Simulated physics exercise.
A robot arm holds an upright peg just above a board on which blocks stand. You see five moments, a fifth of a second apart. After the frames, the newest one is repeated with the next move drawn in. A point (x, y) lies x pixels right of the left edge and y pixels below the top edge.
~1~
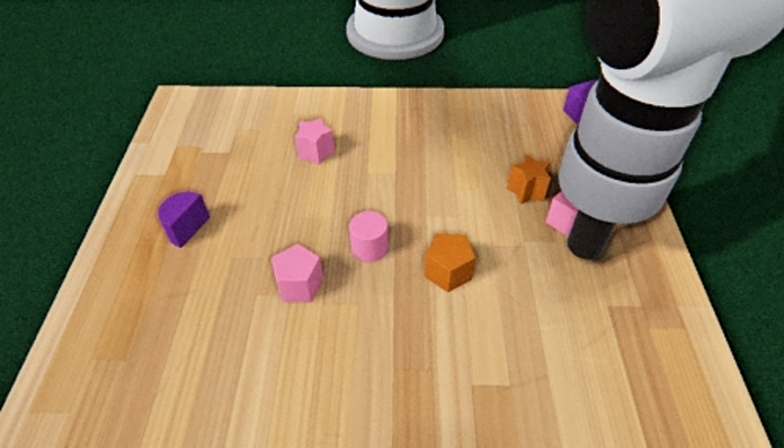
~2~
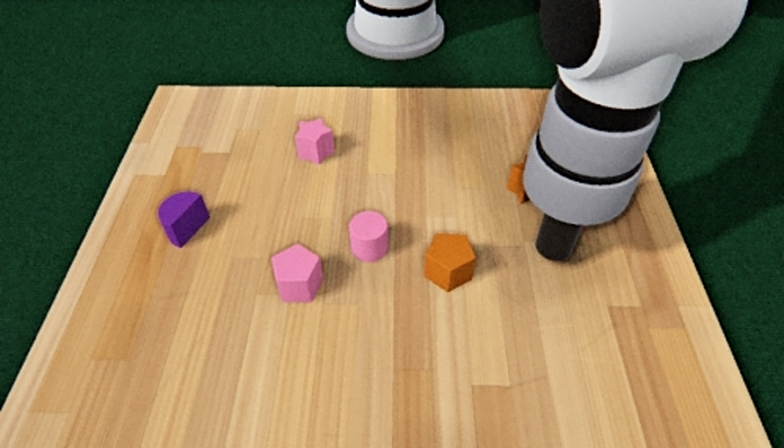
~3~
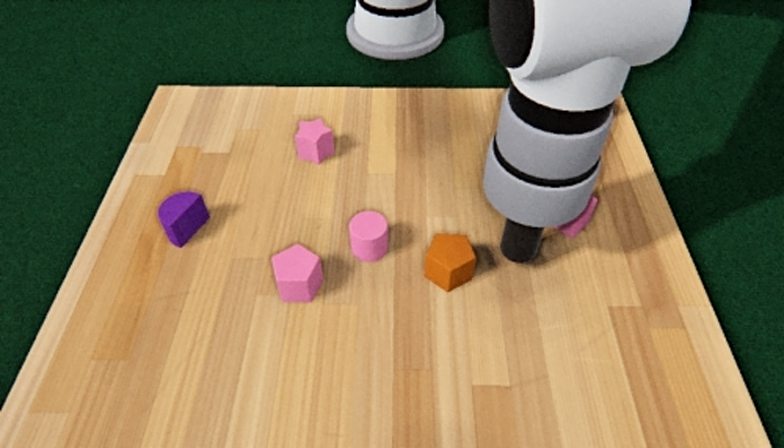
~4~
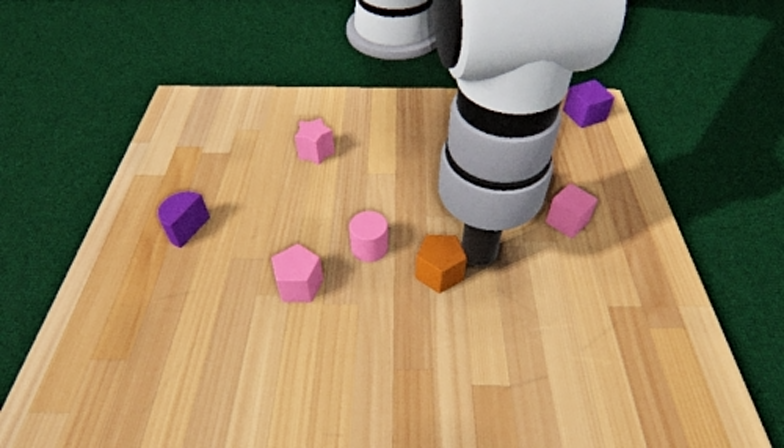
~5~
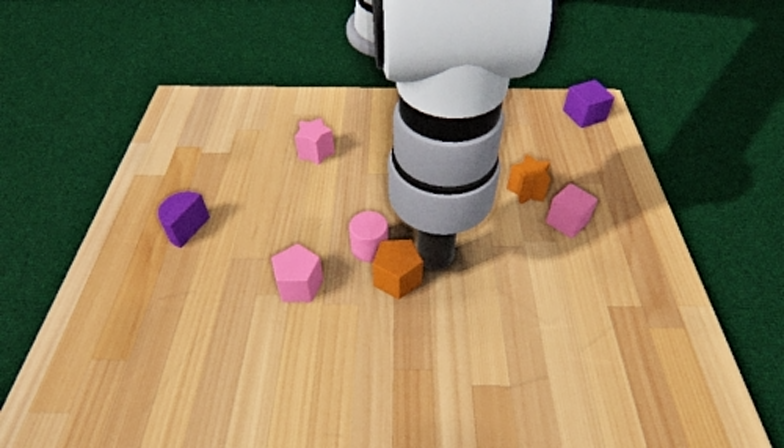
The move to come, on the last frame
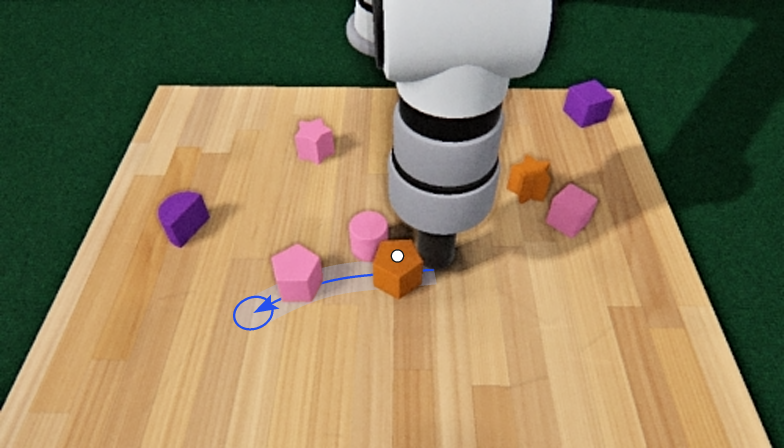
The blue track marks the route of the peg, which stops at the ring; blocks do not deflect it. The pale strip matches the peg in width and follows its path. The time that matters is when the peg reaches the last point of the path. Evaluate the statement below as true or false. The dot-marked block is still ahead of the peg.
The statement is correct.
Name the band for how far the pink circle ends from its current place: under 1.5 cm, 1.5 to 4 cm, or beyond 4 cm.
Travel: Within 1.5 cm.
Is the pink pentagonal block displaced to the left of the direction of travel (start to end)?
That would be a no.
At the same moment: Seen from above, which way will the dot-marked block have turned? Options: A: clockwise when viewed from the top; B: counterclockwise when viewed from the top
(A)
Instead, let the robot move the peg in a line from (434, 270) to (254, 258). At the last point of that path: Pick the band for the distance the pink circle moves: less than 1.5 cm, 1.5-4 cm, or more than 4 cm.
Displaced 1.5 to 4 cm.
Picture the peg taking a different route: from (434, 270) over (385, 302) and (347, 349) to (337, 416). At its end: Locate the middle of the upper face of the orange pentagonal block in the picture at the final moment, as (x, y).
It comes to (335, 271).
The line goes from (434, 270) through (343, 278) to (253, 313); the dot is on the orange pentagonal block.
The first path, step by step. One third of the way, peg at (371, 262); pink pentagonal block at (289, 263); orange pentagonal block at (332, 266).
Two thirds of the way, peg at (310, 273); pink pentagonal block at (225, 272); pink circle at (366, 223); orange pentagonal block at (268, 277).
At the end, peg at (249, 300); pink pentagonal block at (169, 277), turned 20° clockwise; pink circle at (366, 223); orange pentagonal block at (201, 298), turned 25° clockwise.
